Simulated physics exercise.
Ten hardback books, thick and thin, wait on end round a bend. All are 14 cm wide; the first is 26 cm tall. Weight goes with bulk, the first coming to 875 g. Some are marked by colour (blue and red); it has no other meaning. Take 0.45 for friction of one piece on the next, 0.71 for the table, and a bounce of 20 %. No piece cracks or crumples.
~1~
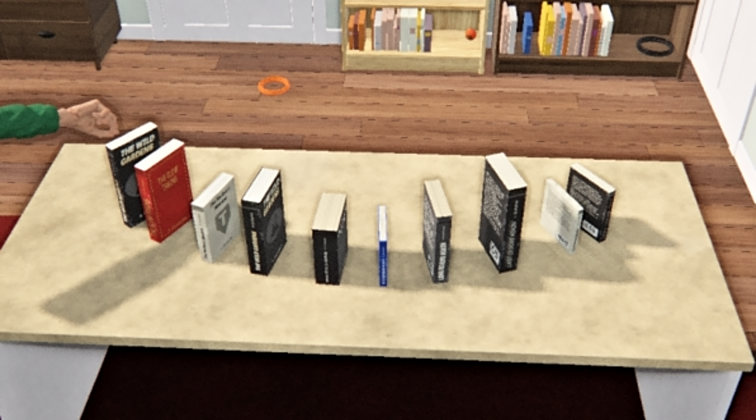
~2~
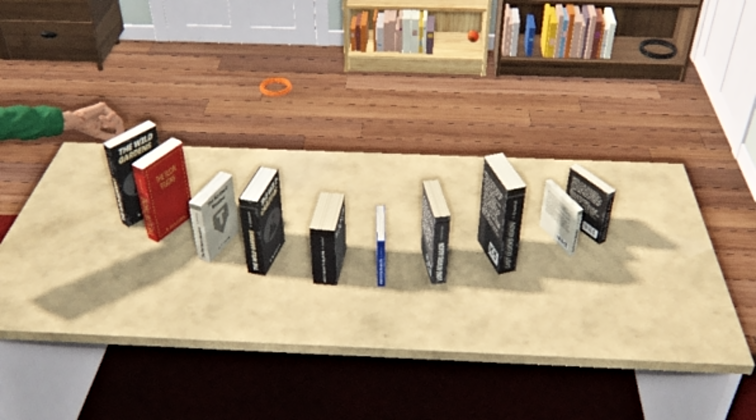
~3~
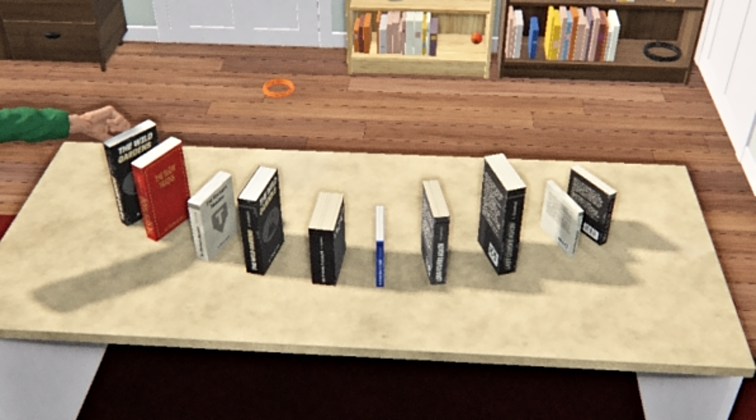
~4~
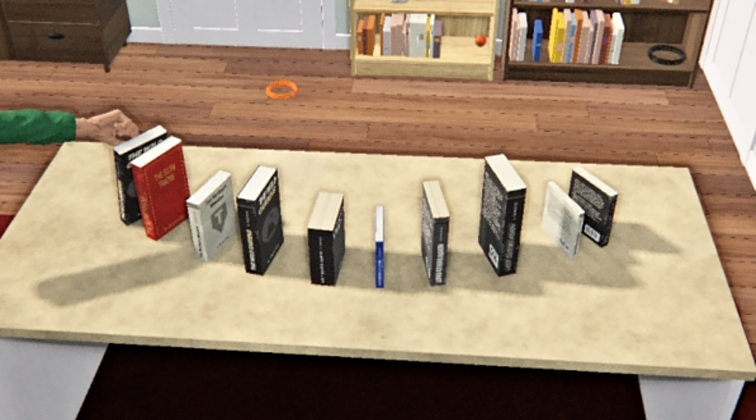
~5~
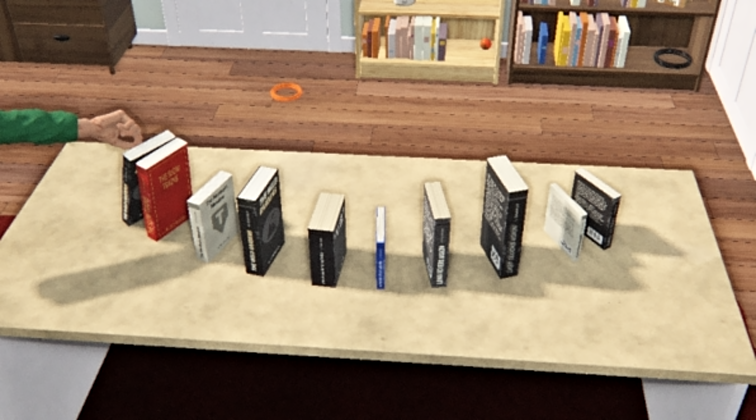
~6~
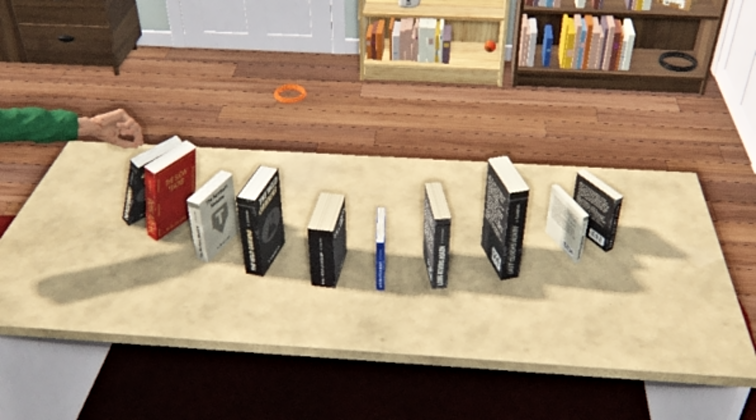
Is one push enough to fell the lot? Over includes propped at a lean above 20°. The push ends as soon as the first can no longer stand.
All go over.
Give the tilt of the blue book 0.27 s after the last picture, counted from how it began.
Roughly 0°.
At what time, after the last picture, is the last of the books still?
Around 1.5 s.
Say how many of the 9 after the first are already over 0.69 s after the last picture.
5 by then.
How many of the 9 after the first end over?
9 of them.
Then, 0.27 s later than the last frame, 2 of the 9 other books over; red book tilted 55°.
Then, 0.69 s later than the last frame, 5 of the 9 other books over; red book tilted 75°; blue book tilted 38°.
Then, 1.25 s later than the last frame, 9 of the 9 other books over; blue book lying flat; red book lying flat.
When it is over, 9 of the 9 other books over; blue book lying flat; red book lying flat. Not one is left standing. In pixels of the last frame, middles, blue book near (413, 270), red book near (205, 226).
